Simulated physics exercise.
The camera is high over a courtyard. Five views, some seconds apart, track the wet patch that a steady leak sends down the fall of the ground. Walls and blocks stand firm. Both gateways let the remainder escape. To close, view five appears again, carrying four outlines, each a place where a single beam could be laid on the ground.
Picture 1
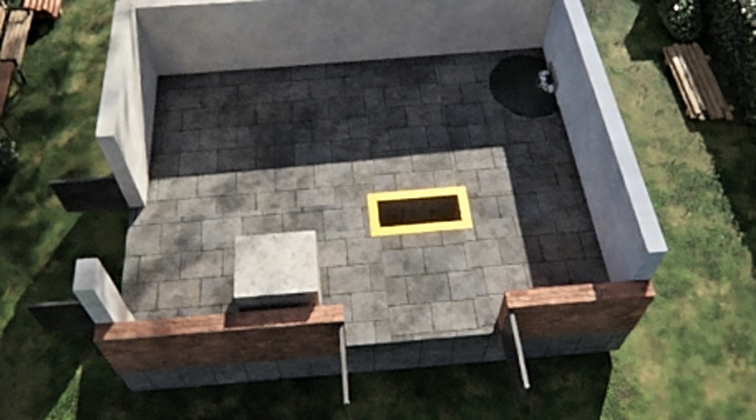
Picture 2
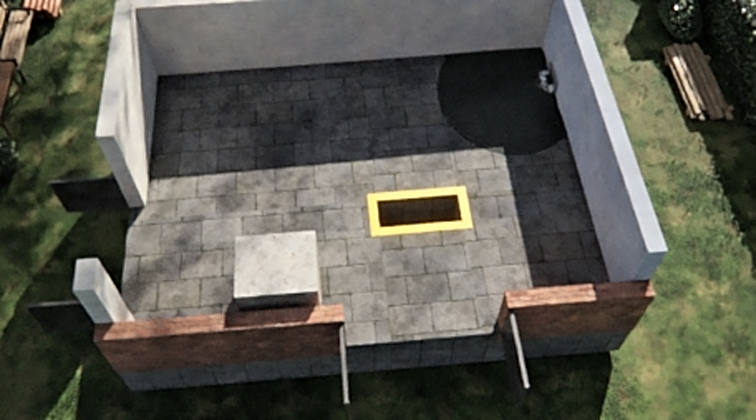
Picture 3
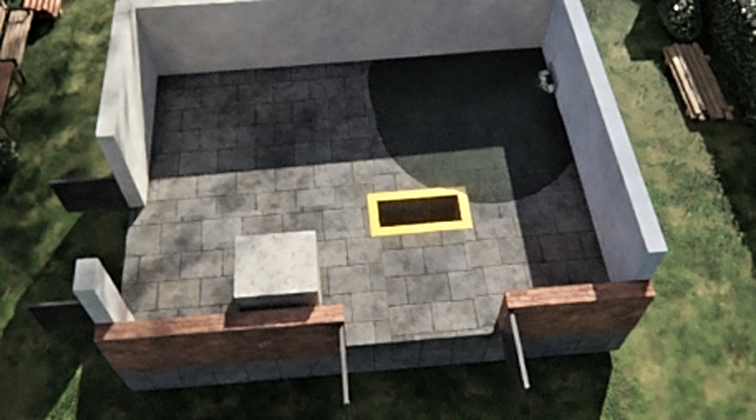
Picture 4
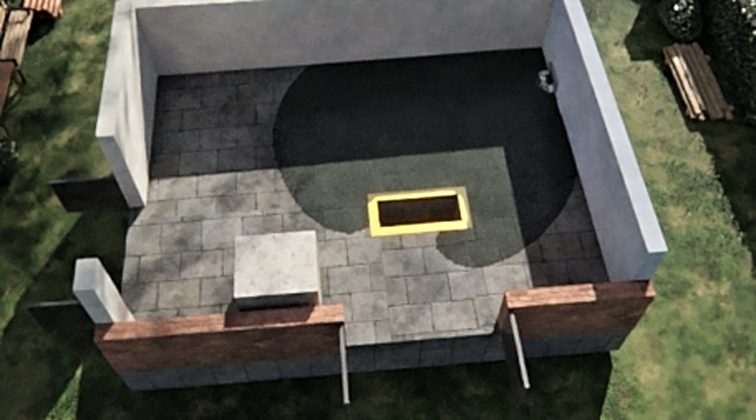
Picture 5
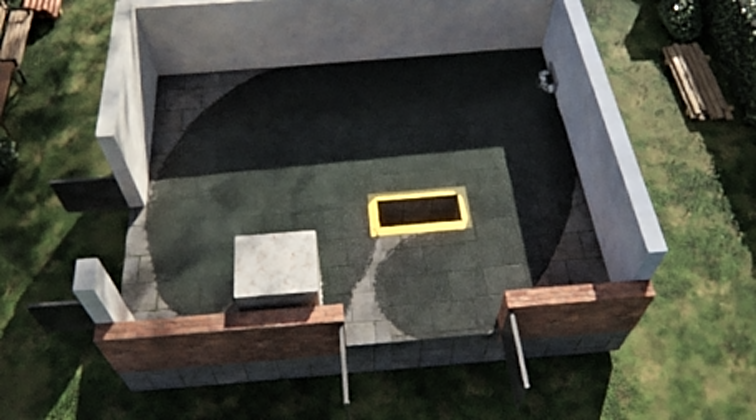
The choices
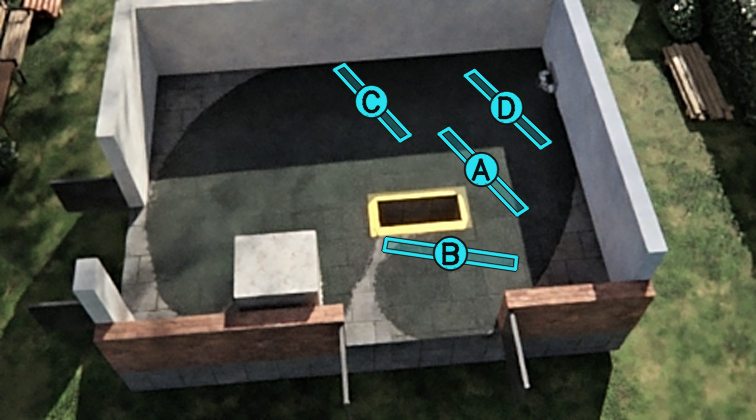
The clip shows a walled courtyard from above as a dark wet patch spreads from the upper right corner across the paving, reaches the yellow-framed gully, then extends around it and the pale block toward the brick-topped front wall.
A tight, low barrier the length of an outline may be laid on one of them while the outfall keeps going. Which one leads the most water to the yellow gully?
Place C does it best.
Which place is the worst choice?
Here it is place A.
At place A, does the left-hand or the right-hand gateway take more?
More leaves on the left.
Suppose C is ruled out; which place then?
That would be B.
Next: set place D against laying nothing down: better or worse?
It is worse.
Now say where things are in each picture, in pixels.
In the first picture, outfall at (554, 78); yellow gully at (419, 211); open gate at (141, 261); open gate at (421, 324); front seen at (499, 92), 4 % of the ground wet; yellow gully still dry.
In the second picture, front seen at (441, 89), 12 % of the ground wet; yellow gully still dry.
In the third picture, front seen at (372, 83), 25 % of the ground wet; yellow gully still dry.
In the fourth picture, front seen at (280, 146), 44 % of the ground wet; yellow gully taking water.
In the fifth picture, front seen at (177, 300), 71 % of the ground wet; yellow gully taking water.
On the marked copy, A from (444, 131) to (522, 211); B from (385, 244) to (515, 263); C from (339, 67) to (405, 137); D from (470, 73) to (545, 144).
With A, about 4 % of the stream goes into the yellow gully, about 96 % out by the gates.
With B, about 35 % of the stream goes into the yellow gully, about 65 % out by the gates.
With C, about 62 % of the stream goes into the yellow gully, about 38 % out by the gates.
With D, about 7 % of the stream goes into the yellow gully, about 93 % out by the gates.
